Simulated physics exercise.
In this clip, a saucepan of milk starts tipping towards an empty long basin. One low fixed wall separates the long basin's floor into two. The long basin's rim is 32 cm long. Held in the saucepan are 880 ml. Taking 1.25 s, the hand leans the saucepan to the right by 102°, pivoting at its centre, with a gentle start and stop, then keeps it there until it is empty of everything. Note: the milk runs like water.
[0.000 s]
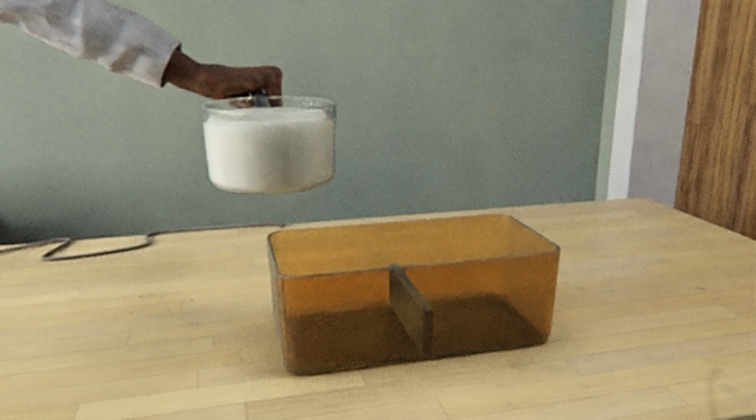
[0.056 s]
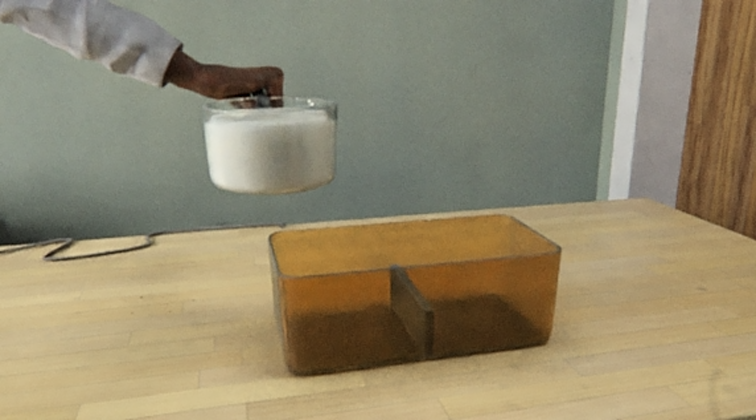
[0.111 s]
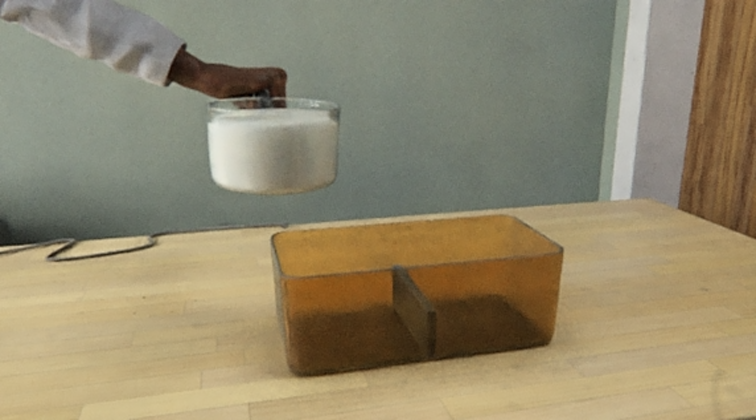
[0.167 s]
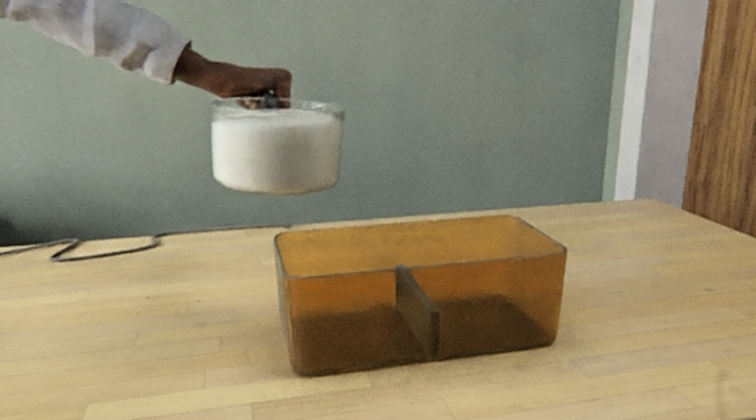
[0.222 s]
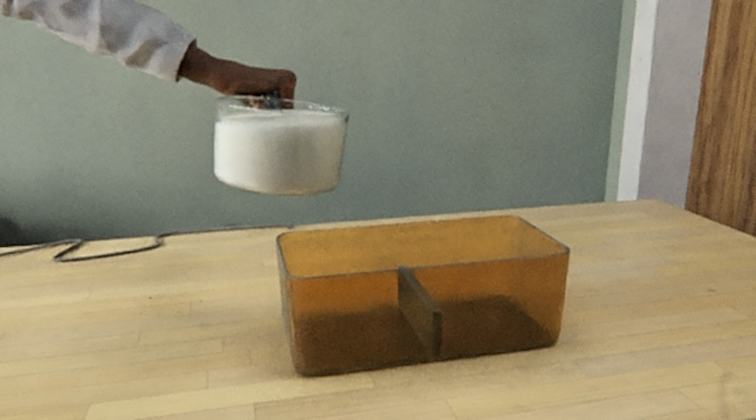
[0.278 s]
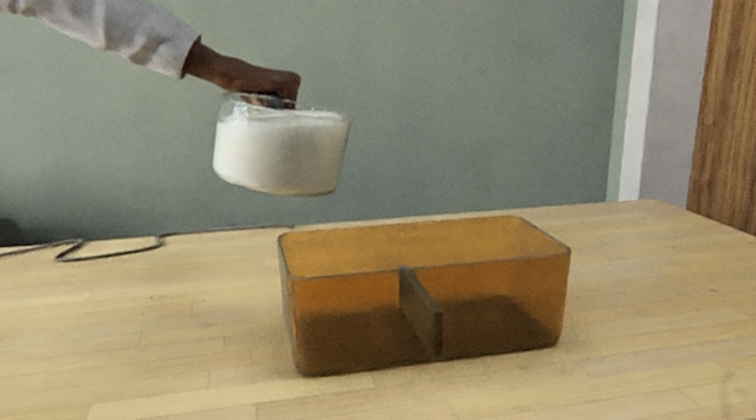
A clear saucepan of white milk, held by a hand in a pale sleeve reaching in from the upper left, hangs above an empty amber basin with a low dividing wall. They are seen from the front and slightly above, at a light wooden table before a grey-green wall. The hand slowly leans the saucepan slightly right, while the view drifts slightly left.
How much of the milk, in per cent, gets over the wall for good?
28 %.
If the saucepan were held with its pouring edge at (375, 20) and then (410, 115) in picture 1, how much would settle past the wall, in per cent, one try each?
I'd expect close to 90 per cent and then close to 100 per cent.
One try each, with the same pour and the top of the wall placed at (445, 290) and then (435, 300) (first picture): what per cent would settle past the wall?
Around 5 and 10 percent, in that order.
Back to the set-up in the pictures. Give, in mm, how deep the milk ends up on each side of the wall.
Once settled, the left stands around 28 mm and the right around 12 mm.
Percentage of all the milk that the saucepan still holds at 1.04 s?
I'd estimate some 14 per cent.
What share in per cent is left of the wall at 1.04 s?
Reading: Approx. 48 per cent.
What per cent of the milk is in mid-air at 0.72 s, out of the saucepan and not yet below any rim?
Close to 26 per cent, I'd say.
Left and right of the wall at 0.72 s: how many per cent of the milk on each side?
I'd say some 10 in a hundred on the left and 4 on the right.
After 0.72 s the tilt is 63° and 61 per cent is still to pour, 9 is left of the wall and 4 right of it.
After 1.04 s the tilt is 95° and 14 per cent is still to pour, 49 is left of the wall and 28 right of it.
After 1.38 s the tilt is 102° and 1 per cent is still to pour, 69 is left of the wall and 28 right of it.
After 1.75 s the tilt is 102° and 0 per cent is still to pour, 71 is left of the wall and 28 right of it.
In the end 71 per cent lies left of the wall, 28 right of it and 1 outside.
